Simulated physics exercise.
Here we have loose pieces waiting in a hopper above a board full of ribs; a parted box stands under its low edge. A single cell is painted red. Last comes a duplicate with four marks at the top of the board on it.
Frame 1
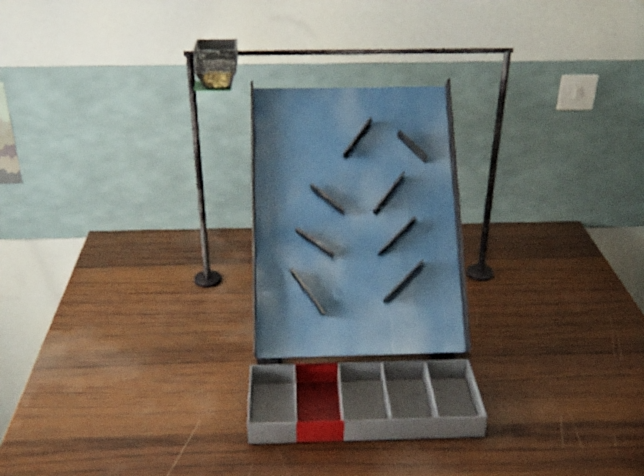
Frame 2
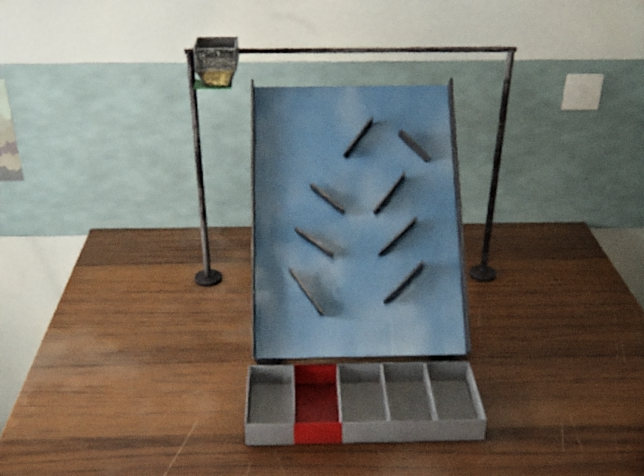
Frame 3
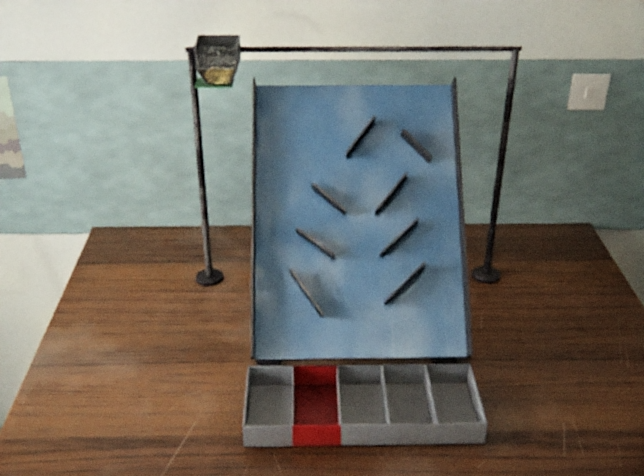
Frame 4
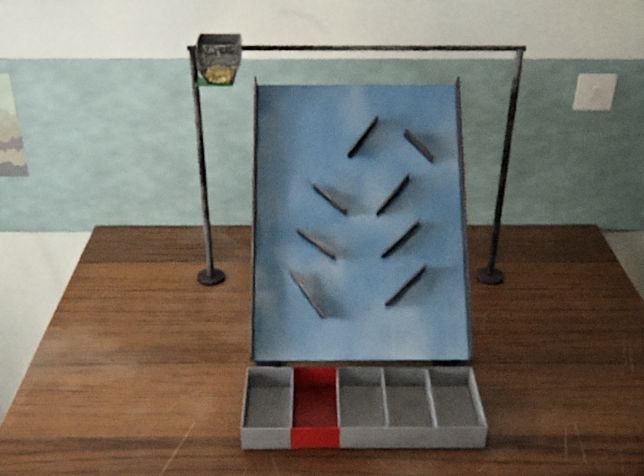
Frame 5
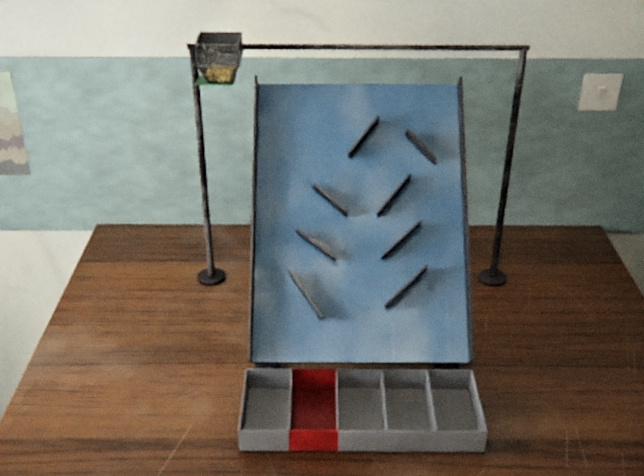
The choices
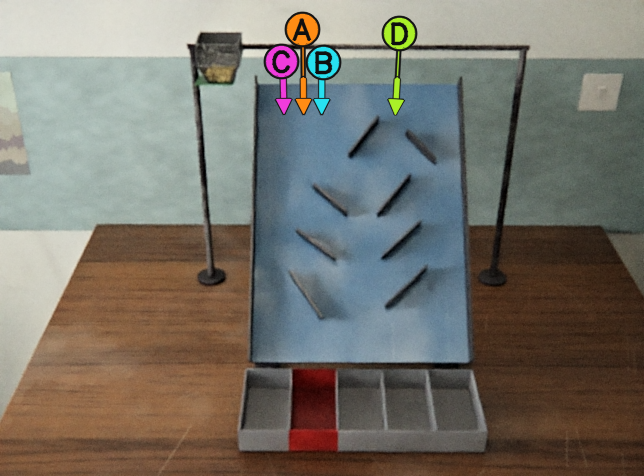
On a wooden table, a small hopper hangs above a ribbed blue board and parted box as the view shifts very slightly.
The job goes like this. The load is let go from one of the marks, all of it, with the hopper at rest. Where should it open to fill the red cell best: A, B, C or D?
Go for D.
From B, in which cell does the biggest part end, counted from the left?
The third from the left.
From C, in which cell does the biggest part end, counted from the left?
The first from the left.
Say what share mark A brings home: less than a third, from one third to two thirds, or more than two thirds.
Mark A gives less than a third.
On the marked copy, mark A meets the board at (303, 108); mark B meets the board at (321, 108); mark C meets the board at (283, 108); mark D meets the board at (395, 108).
With A, not one piece in the red cell, every piece in other cells.
With B, not one piece in the red cell, every piece in other cells.
With C, not one piece in the red cell, every piece in other cells.
With D, roughly half in the red cell, roughly half in other cells.
